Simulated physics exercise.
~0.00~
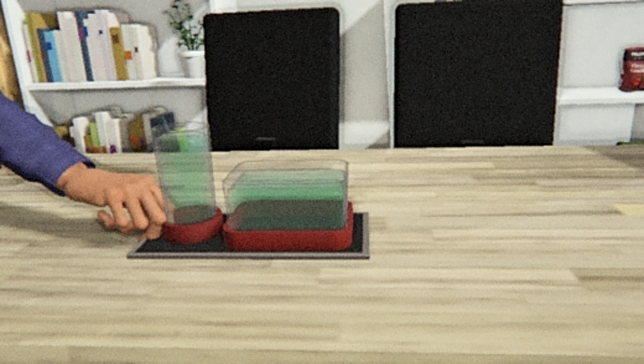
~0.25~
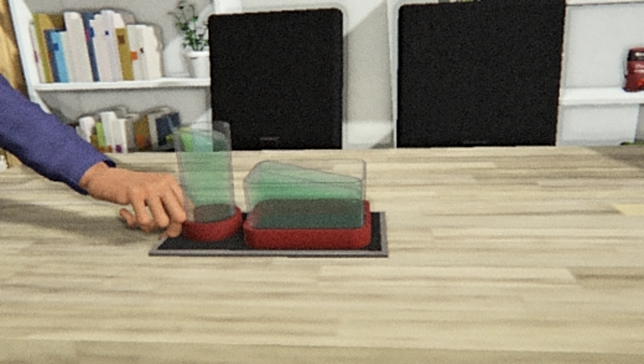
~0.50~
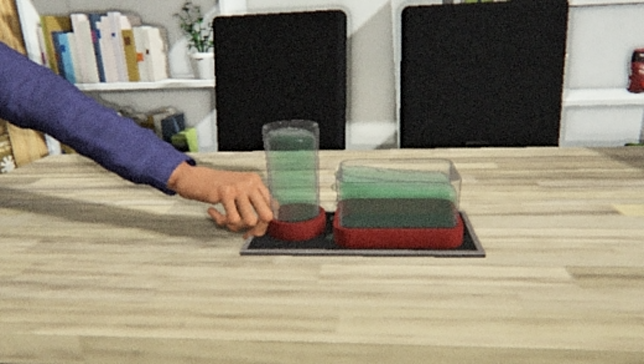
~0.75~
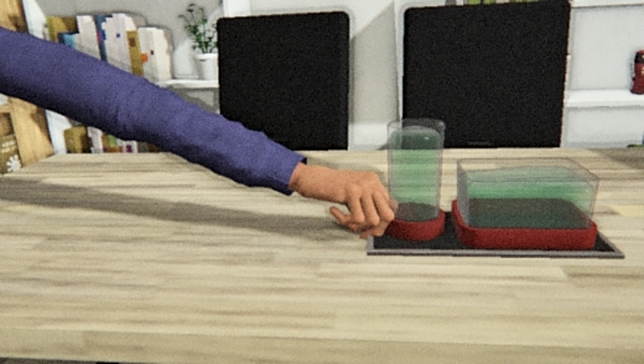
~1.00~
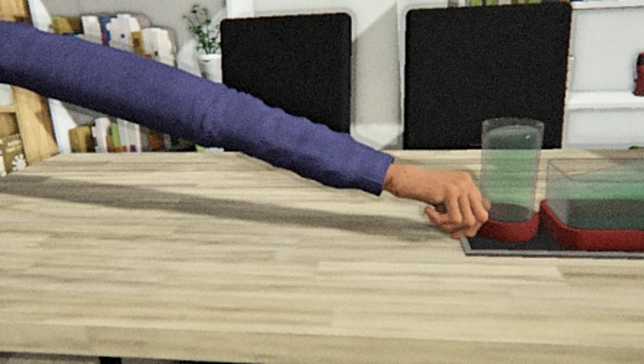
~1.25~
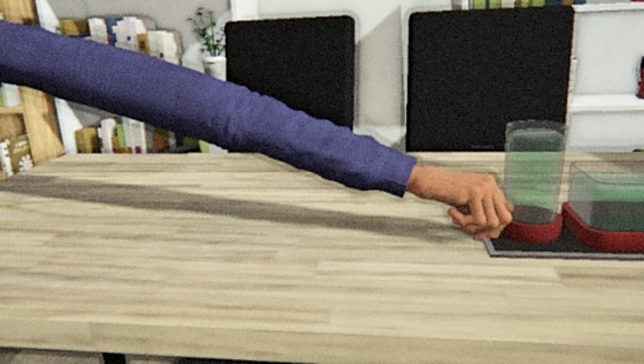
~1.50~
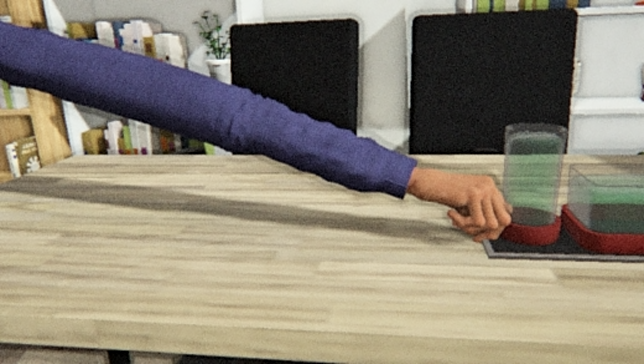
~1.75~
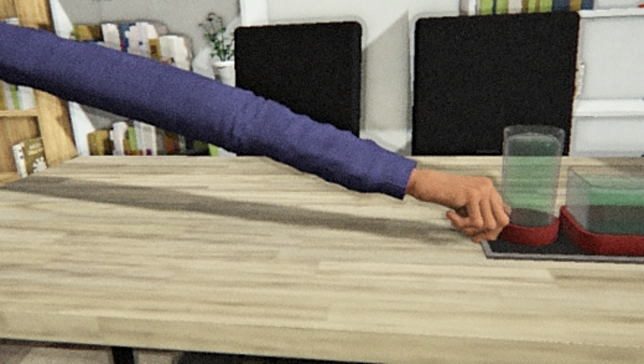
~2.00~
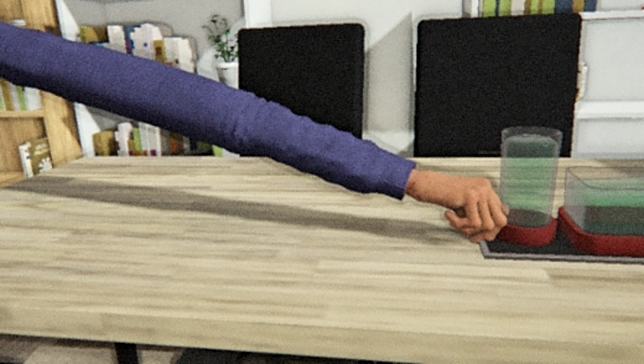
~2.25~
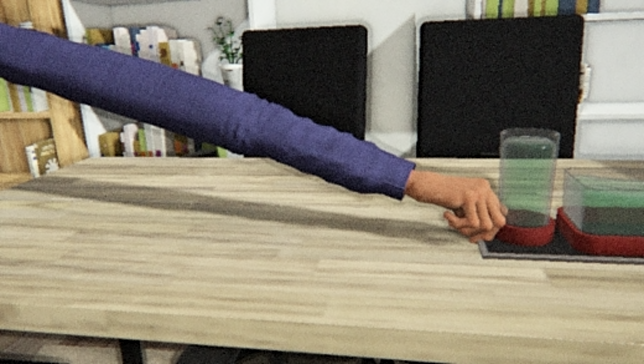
In a room seen from across a pale wooden table, two black chair backs stand before white shelves holding books and a small plant. On a dark tray at the left sit a tall clear glass and, to its right, a wide clear food box, both holding greenish water in red holders. A hand in a purple sleeve pushes the tray rightward, and the water in the box tilts, higher on its left. The tray slides smoothly across the table, slows and stops near the right edge of view. The hand stays beside it, both containers upright, the box partly out of sight.
